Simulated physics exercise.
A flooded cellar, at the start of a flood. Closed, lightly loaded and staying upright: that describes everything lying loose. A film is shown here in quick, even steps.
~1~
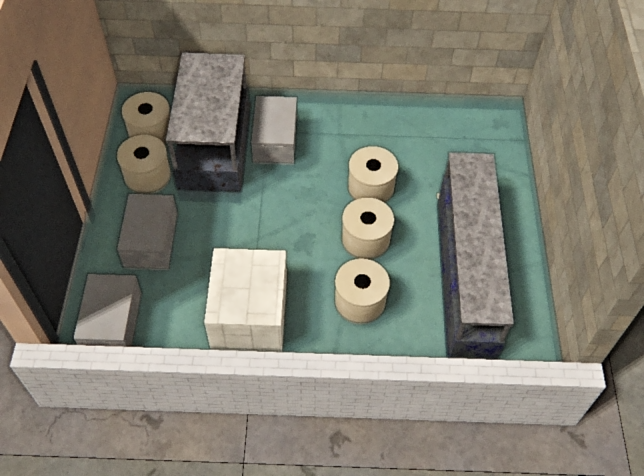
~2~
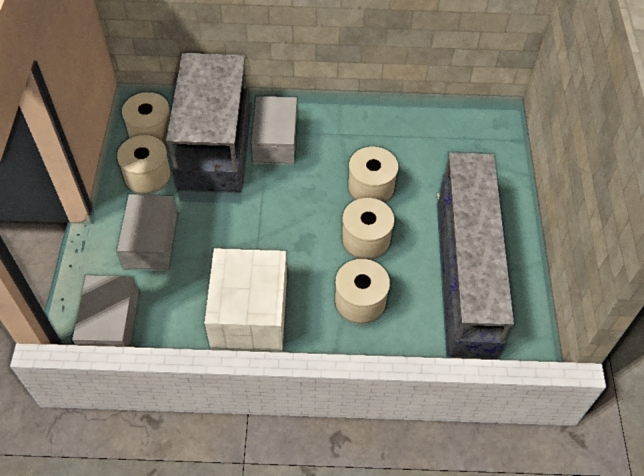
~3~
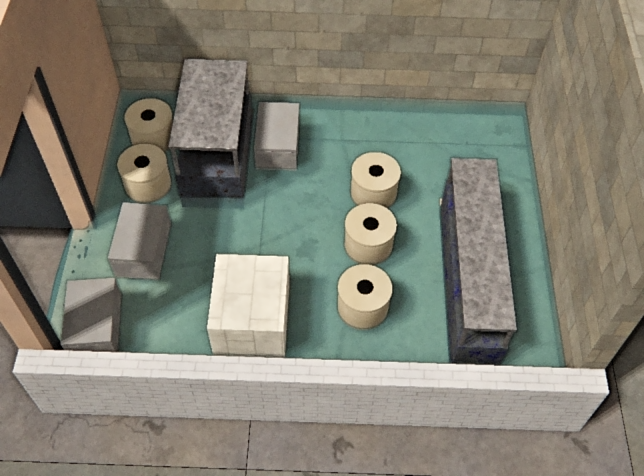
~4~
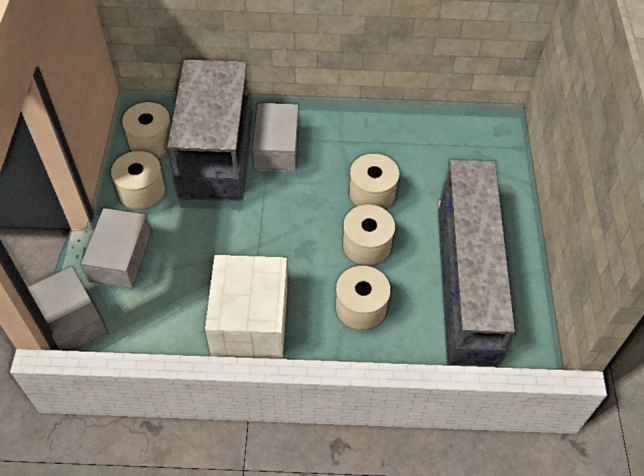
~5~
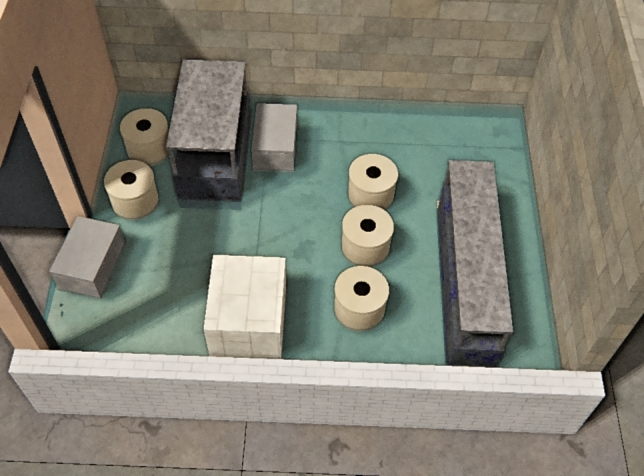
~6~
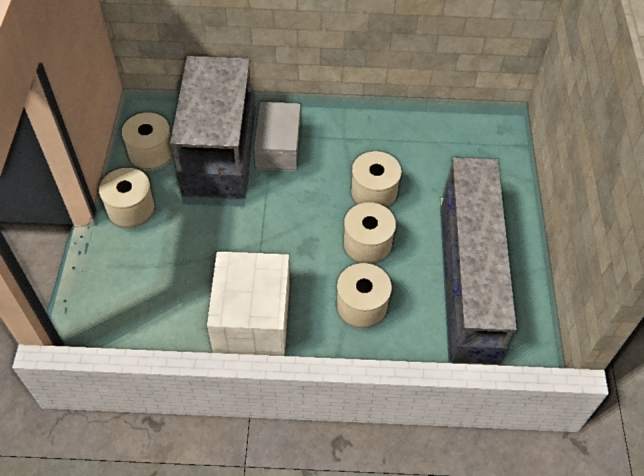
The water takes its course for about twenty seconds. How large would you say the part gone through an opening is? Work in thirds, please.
It reaches two thirds.
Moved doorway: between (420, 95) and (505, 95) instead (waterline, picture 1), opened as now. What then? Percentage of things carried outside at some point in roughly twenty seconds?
Something like 40 percent.
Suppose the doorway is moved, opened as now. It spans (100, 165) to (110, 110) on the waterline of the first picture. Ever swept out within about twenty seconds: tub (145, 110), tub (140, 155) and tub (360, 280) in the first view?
Item one: Leaves; item two: Leaves; item three: Remains.
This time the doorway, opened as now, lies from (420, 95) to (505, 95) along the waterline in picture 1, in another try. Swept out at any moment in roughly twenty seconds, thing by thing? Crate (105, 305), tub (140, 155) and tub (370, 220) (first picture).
The three read no escape, no escape and escape, respectively.
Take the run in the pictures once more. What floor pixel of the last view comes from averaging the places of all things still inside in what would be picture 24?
I'd say roughly (261, 264).
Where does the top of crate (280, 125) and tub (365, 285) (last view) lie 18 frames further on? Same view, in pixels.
Estimated positions: (220, 209); (315, 264).
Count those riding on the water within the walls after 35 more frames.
By my reckoning the number comes out at 0.
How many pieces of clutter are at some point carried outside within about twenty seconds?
So, 8 of them.
A moment on, 3 of 8 are out; 5 afloat.
Next, 5 of 8 are out; 3 afloat.
Later, 8 of 8 are out; 0 afloat.
In the end, 8 of 8 are out; 0 afloat.
